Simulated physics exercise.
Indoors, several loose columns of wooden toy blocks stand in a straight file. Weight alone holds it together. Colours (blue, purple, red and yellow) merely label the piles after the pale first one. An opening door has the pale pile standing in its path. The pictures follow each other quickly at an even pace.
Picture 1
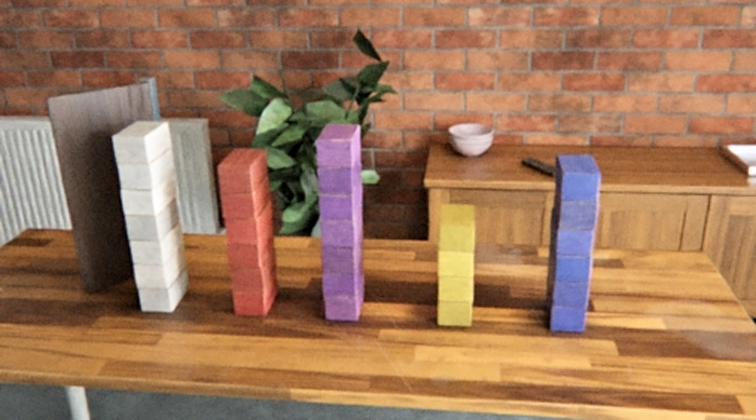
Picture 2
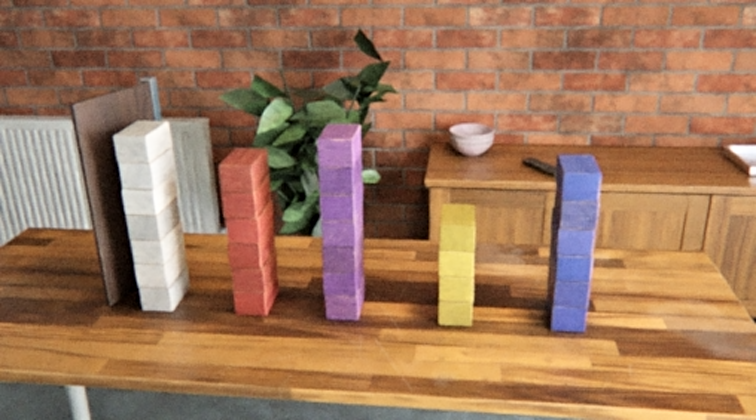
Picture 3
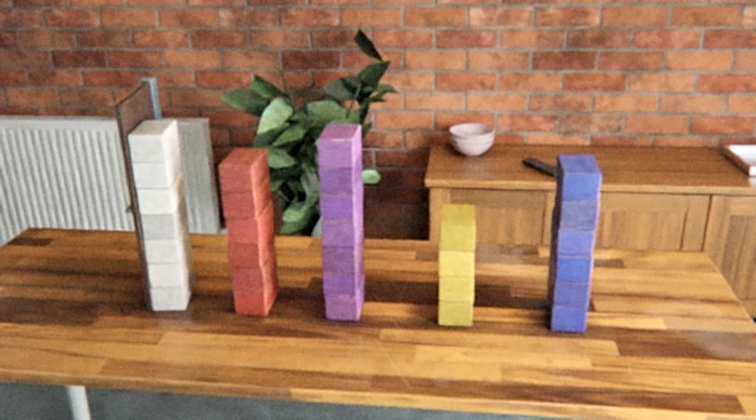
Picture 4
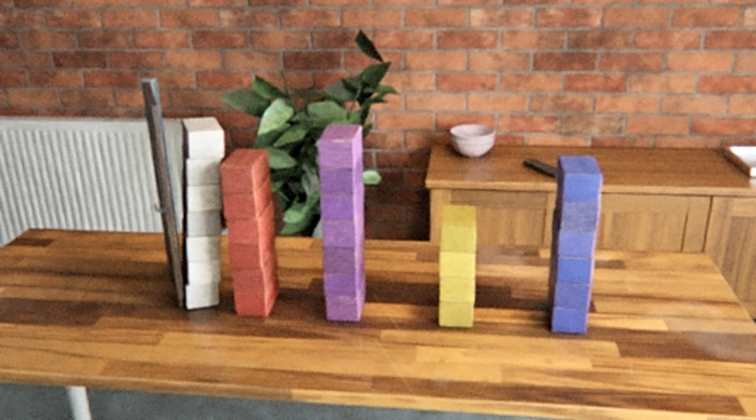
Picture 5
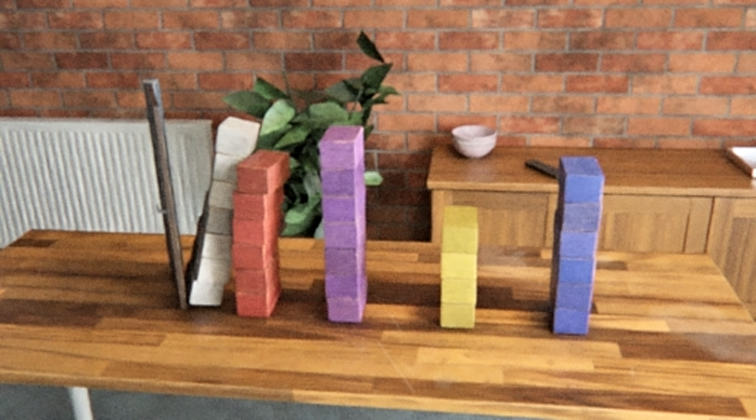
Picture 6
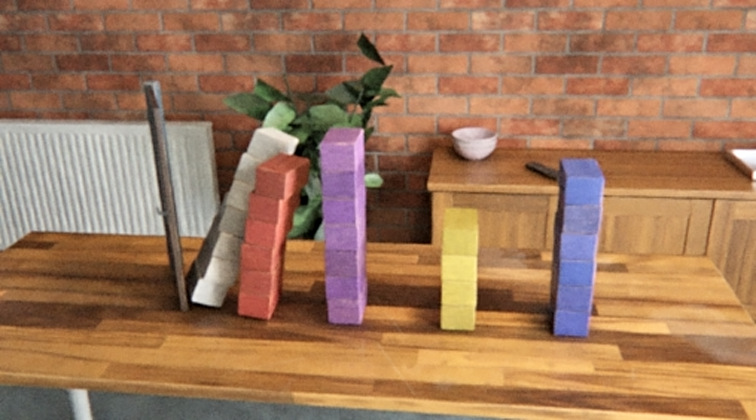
At the start, five separate columns of wooden blocks stand upright on a table while a dark panel swings in from the left towards the white one. The panel pushes the white column rightward, and it leans against the red column, which shifts and tilts slightly, while the purple, yellow and blue columns stay standing.
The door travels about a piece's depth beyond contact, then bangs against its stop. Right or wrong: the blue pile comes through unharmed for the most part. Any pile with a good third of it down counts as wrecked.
Wrong, it is wrecked.
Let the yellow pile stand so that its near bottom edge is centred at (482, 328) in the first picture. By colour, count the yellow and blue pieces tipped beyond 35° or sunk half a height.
Counting each pile, I get yellow 3 and blue 6.
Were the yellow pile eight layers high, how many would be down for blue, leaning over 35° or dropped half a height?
Blue count: 6.
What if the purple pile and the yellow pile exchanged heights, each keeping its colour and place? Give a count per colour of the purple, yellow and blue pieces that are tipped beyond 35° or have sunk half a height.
Final count down: Purple = 3; yellow = 7; blue = 5.
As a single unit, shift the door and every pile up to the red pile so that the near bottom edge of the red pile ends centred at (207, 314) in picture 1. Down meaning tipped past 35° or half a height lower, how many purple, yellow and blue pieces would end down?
Purple: 5; yellow: 2; blue: 0.
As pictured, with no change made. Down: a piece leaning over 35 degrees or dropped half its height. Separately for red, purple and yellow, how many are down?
The counts are red 6, purple 7, yellow 3.
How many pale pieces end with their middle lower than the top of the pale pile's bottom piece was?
The number is 7.
Just after the last frame, 7 of the pale pile down; none of the 6 blue blocks down (6 of 23 in all colours); top blue block unmoved; top red block tilted well over, half its height lower.
A moment on, 7 of the pale pile down; none of the 6 blue blocks down (16 of 23 in all colours); top blue block tilted a little; top red block on its side.
When it is over, 7 of the pale pile down; 5 of the 6 blue blocks down (21 of 23 in all colours); top blue block upside down; top red block on its side. In pixels of the last frame, middles, top red block near (431, 274).
